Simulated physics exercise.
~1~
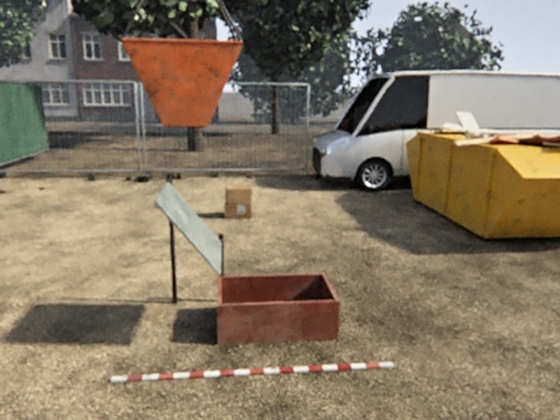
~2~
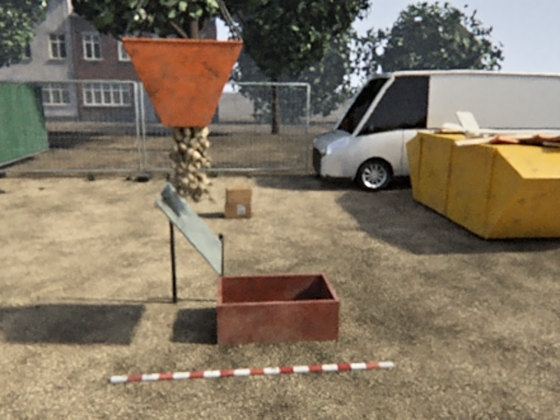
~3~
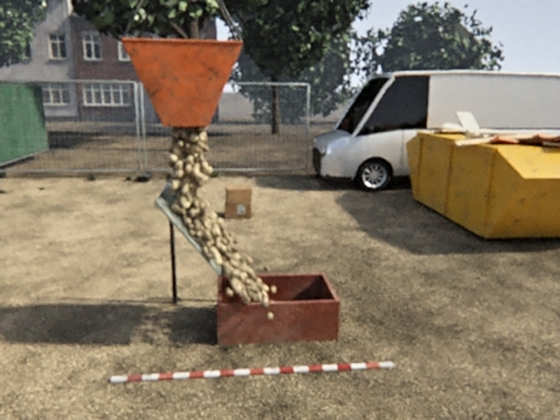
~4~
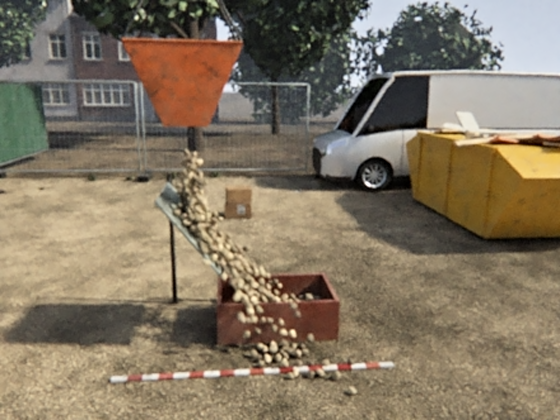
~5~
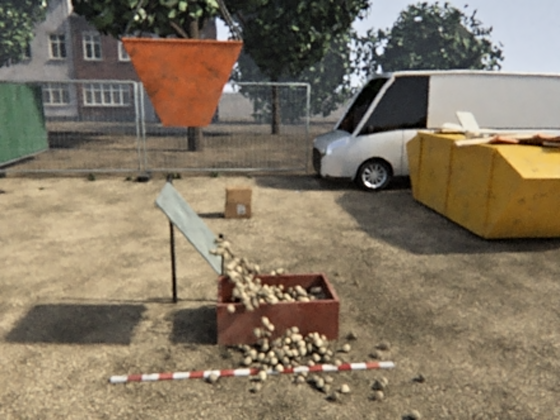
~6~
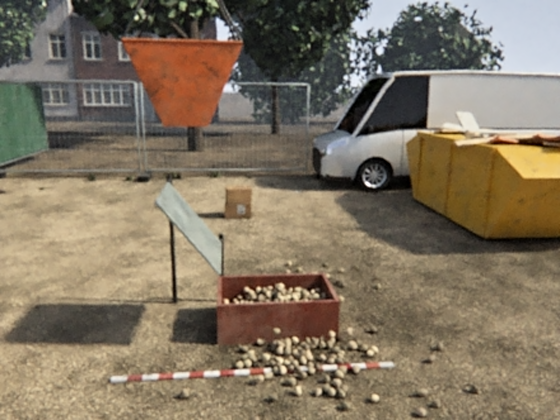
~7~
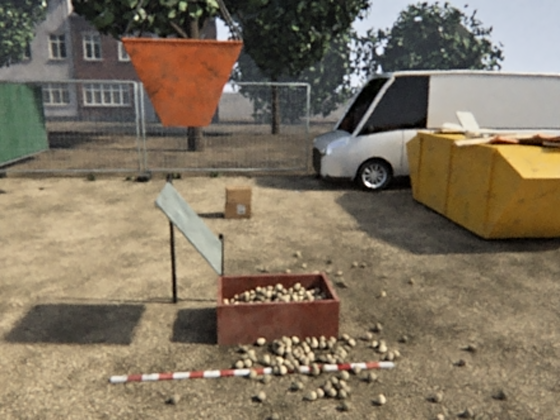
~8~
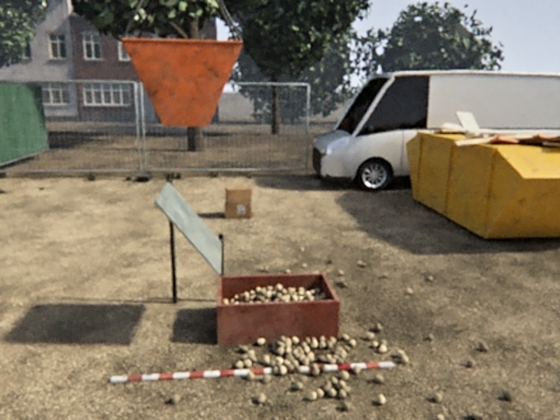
On a fenced dirt yard, stones pouring from an orange hopper slide down a sloping plate, most landing in a red bin, others scattering beside it.
